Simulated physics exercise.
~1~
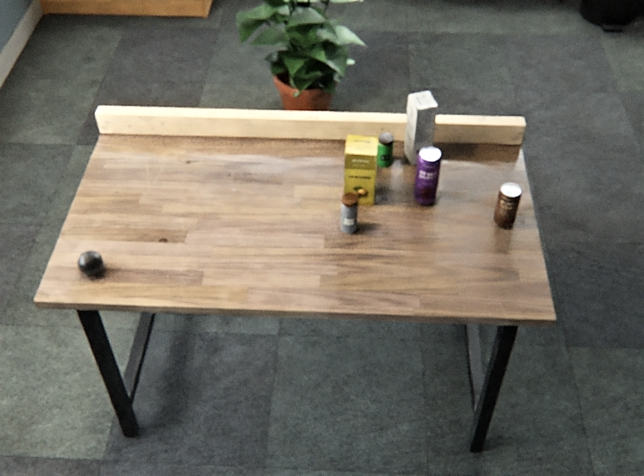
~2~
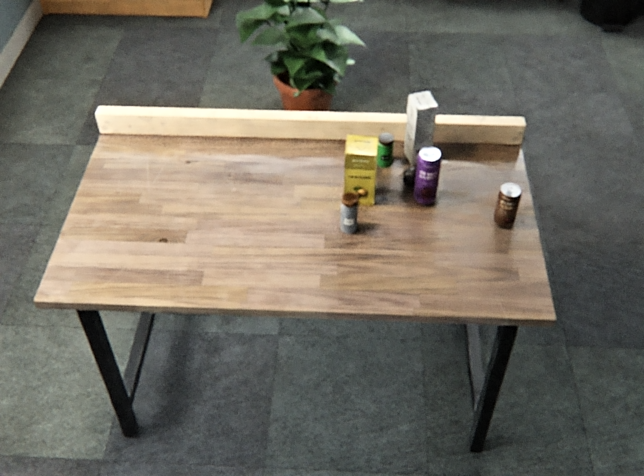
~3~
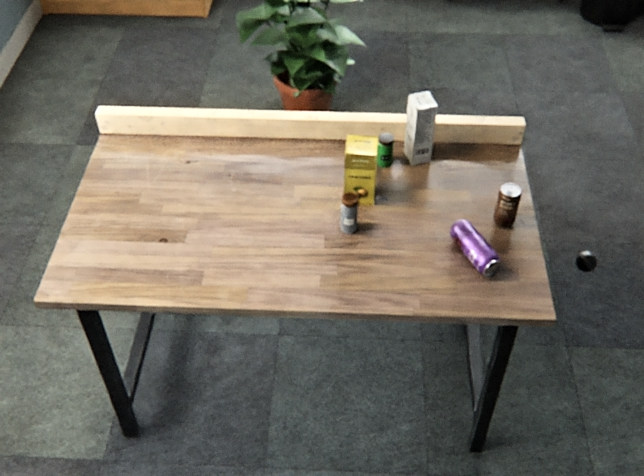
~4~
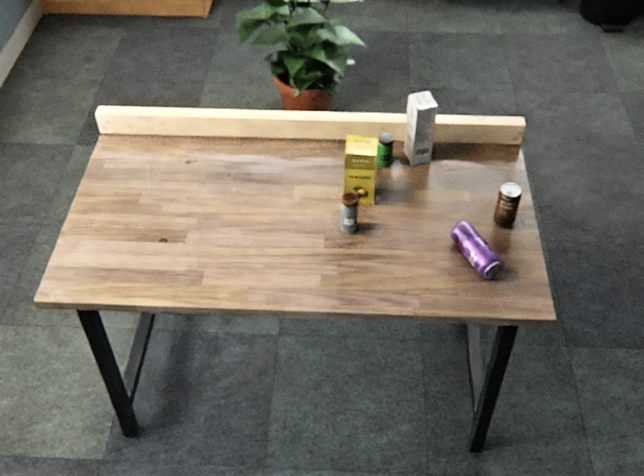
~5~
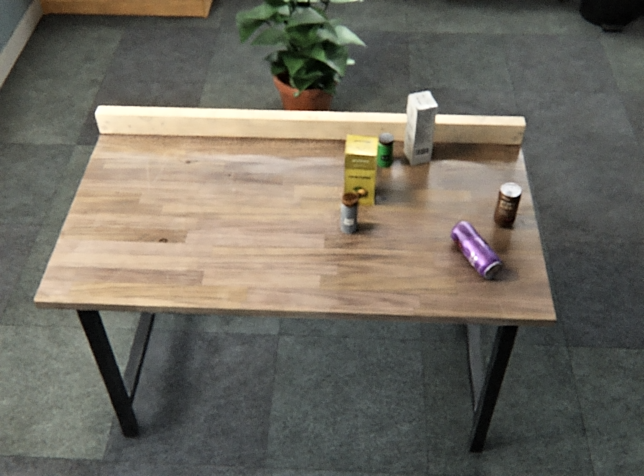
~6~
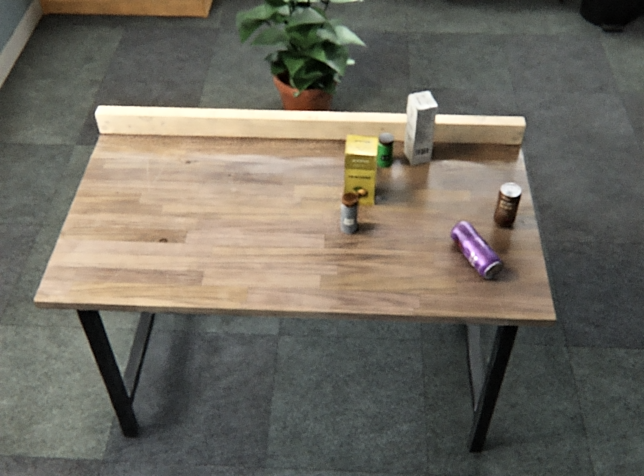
A wooden table with black legs stands on a grey tiled floor, seen from above and in front, with a pale rail along its far edge and a potted plant behind. A black ball sits at the near left, while a yellow carton, a white carton, a purple can, a brown can, and grey and green shakers stand toward the right. The ball crosses to the group near the rail. The purple can topples toward the near right as the ball leaves past the right edge. The can lies on its side, the others still upright.
